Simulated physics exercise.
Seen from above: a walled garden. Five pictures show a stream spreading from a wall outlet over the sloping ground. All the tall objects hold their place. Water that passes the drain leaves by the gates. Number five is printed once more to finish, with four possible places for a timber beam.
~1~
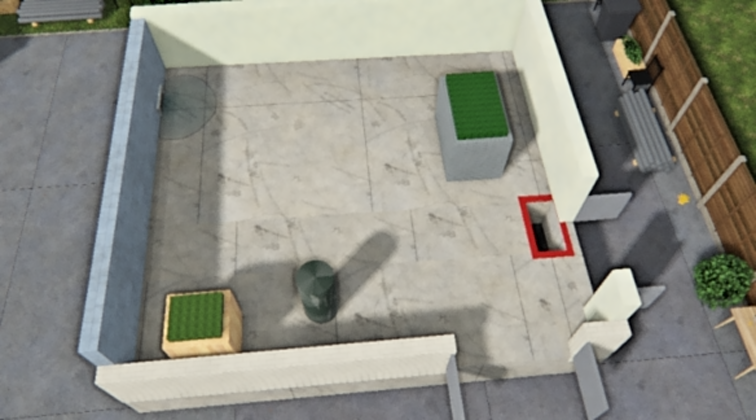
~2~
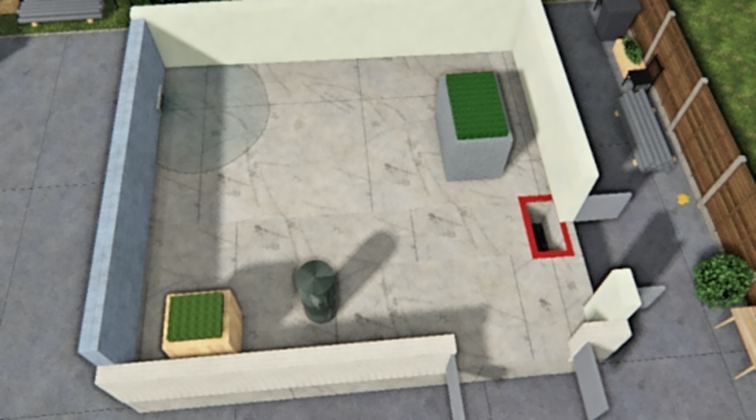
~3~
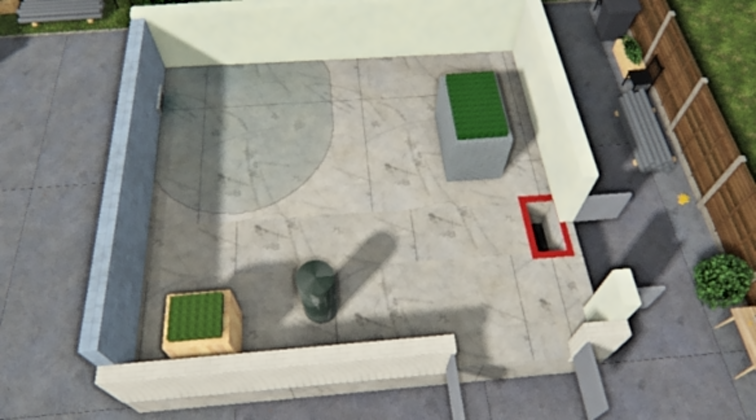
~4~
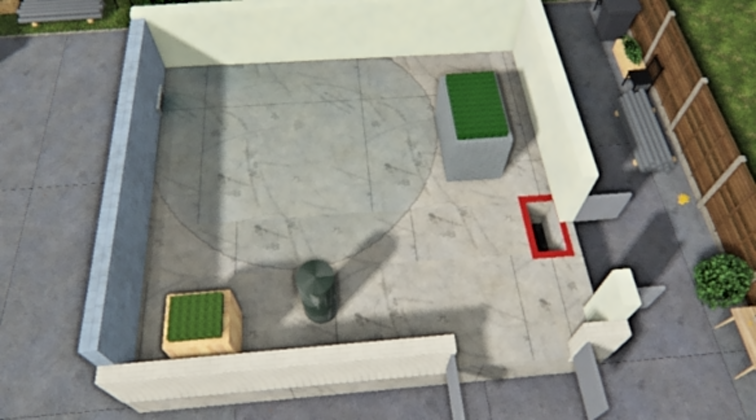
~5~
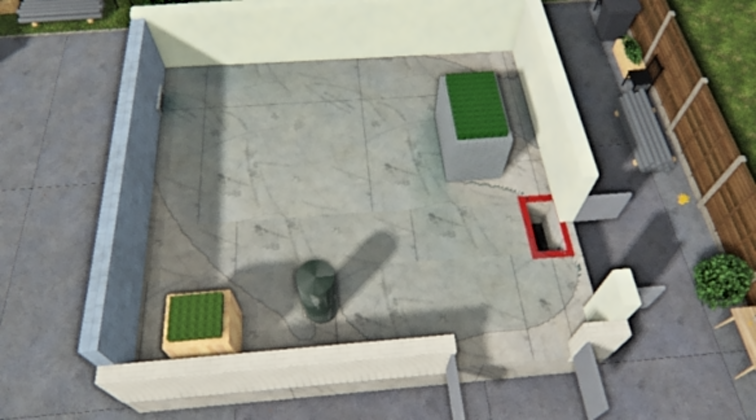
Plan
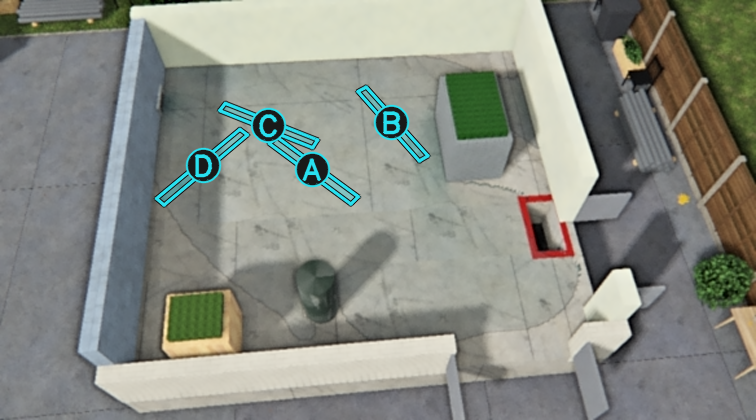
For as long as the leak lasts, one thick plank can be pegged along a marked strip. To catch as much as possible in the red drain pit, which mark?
Go for D.
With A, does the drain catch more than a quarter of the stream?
Yes.
On the marked copy, A from (273, 140) to (354, 200); B from (362, 89) to (423, 158); C from (222, 106) to (315, 143); D from (160, 201) to (243, 132).
With A, about 30 % of the stream runs into the red drain pit, about 70 % out by the gates.
With B, about 30 % of the stream runs into the red drain pit, about 70 % out by the gates.
With C, about 33 % of the stream runs into the red drain pit, about 67 % out by the gates.
With D, about 49 % of the stream runs into the red drain pit, about 51 % out by the gates.
